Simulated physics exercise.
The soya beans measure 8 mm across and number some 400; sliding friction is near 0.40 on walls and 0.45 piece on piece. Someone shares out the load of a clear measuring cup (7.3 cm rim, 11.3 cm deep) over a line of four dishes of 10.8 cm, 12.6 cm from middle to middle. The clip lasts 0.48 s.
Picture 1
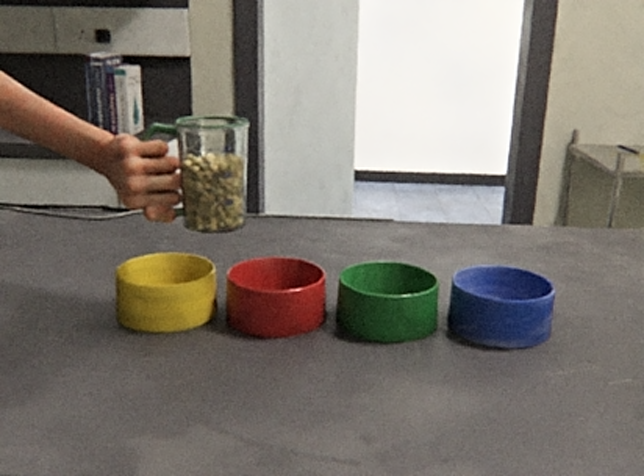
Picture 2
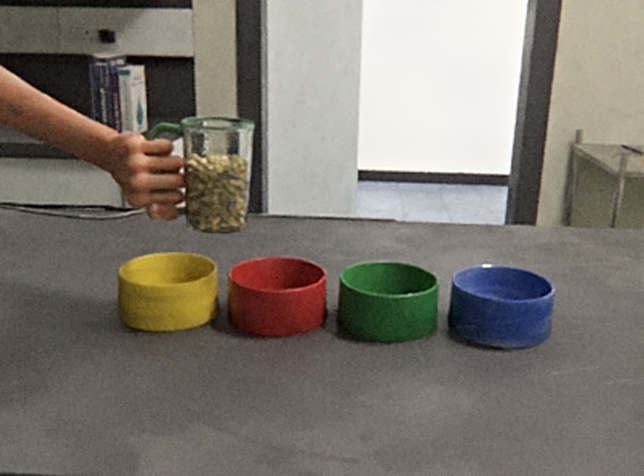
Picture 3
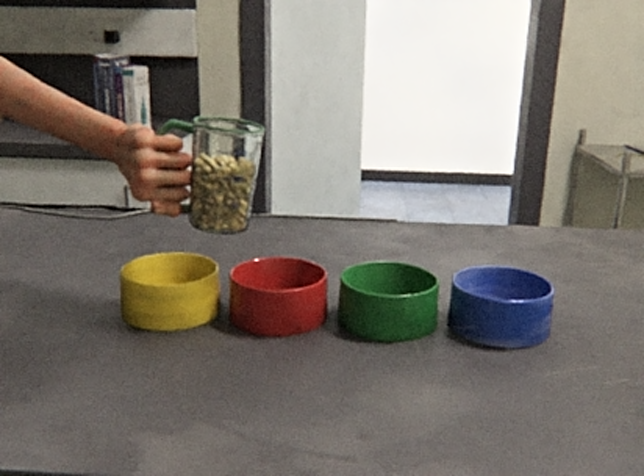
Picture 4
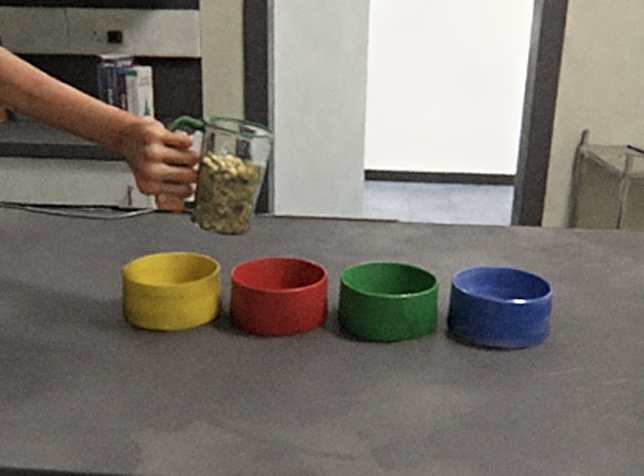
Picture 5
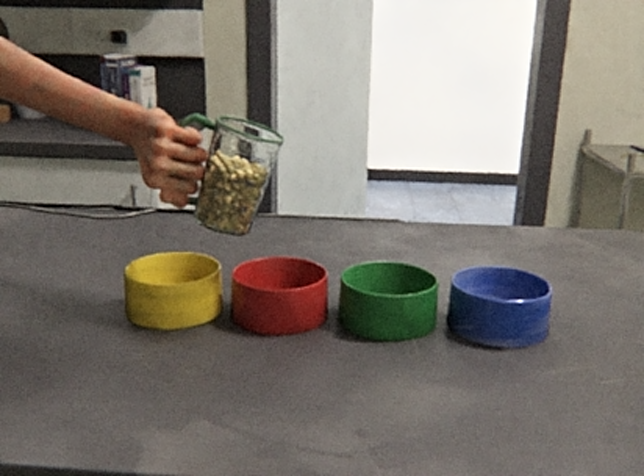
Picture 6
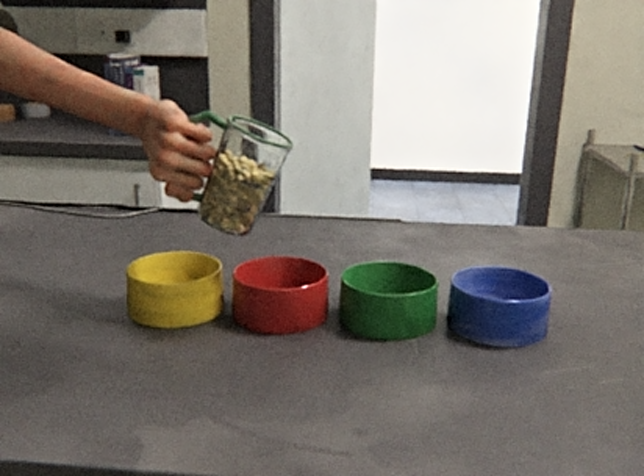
In this clip, a hand holds a clear measuring cup of small pale beans above a row of yellow, red, green and blue dishes, then moves it slightly to the right while gradually tilting it rightward.
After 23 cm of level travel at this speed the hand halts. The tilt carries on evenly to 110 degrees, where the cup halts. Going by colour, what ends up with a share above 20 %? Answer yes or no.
Red dish: No; blue dish: No; green dish: Yes; yellow dish: No; on the counter: No.
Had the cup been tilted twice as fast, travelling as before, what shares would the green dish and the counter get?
In that case green 90, counter 10.
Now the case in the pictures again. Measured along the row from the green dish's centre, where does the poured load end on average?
Some 2 cm to the right.
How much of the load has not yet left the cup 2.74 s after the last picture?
Some 0 per cent of the load.
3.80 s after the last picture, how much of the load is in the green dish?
About 90 per cent by then.
Then, 1.65 s after the last picture, tilt 110 degrees; cup holds 70 %, green 25 %.
Then, 2.74 s after the last picture, tilt 110 degrees; cup holds 0 %, green 90 %.
Then, 3.80 s after the last picture, tilt 110 degrees; cup holds 0 %, green 90 %.
In the end, red 0 %, blue 0 %, green 90 %, yellow 0 %, counter 5 %.
